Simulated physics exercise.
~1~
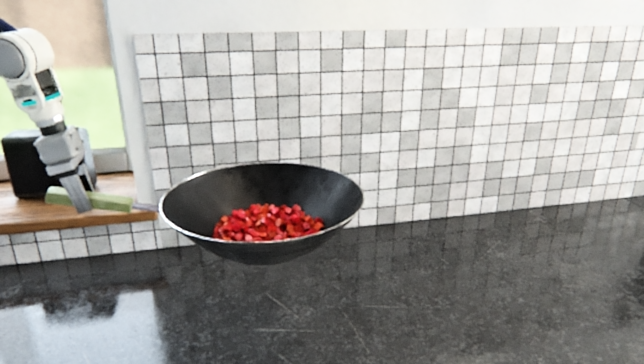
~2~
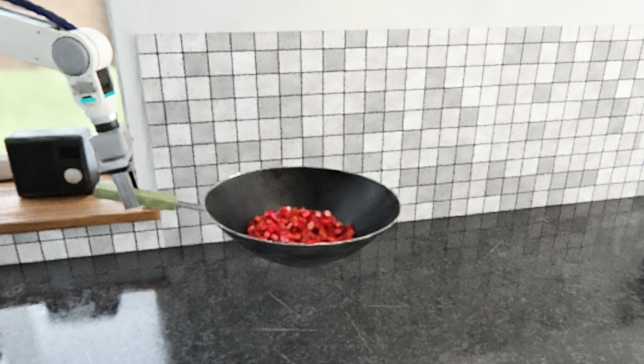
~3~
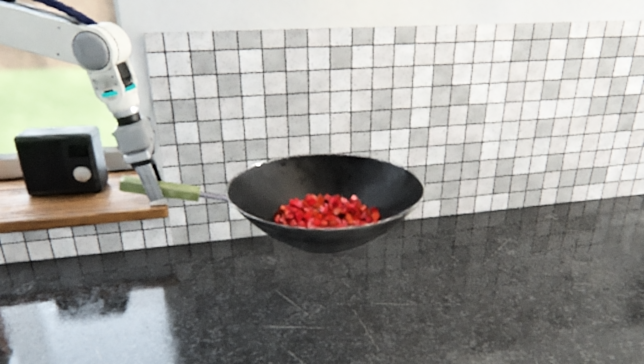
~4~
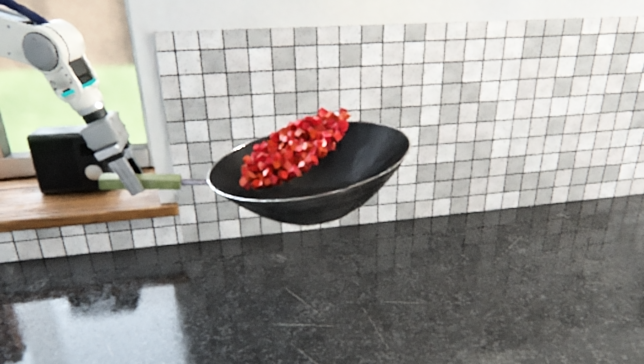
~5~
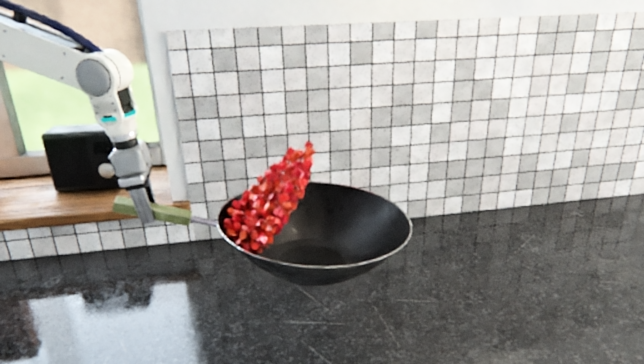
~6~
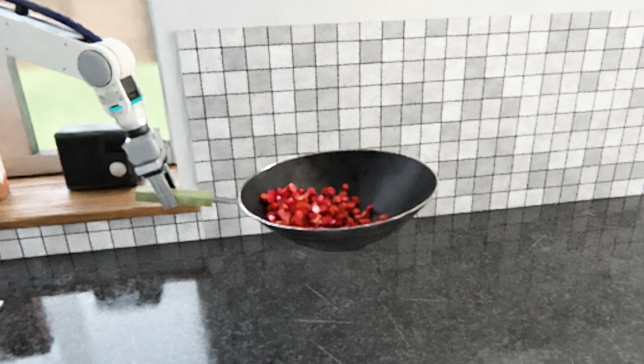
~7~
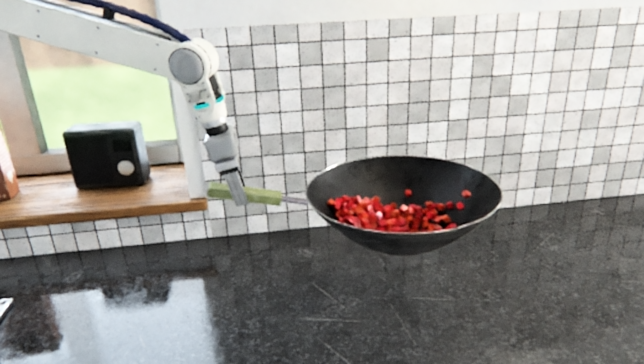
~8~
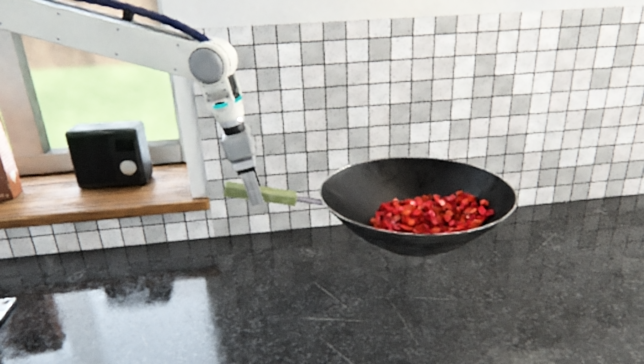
A robot arm holding a black wok of red vegetable dice above a dark countertop moves it right, then tilts and lifts it, tossing the dice up in a slanted mass before they drop back in, and carries it further right, ending level with the dice inside.
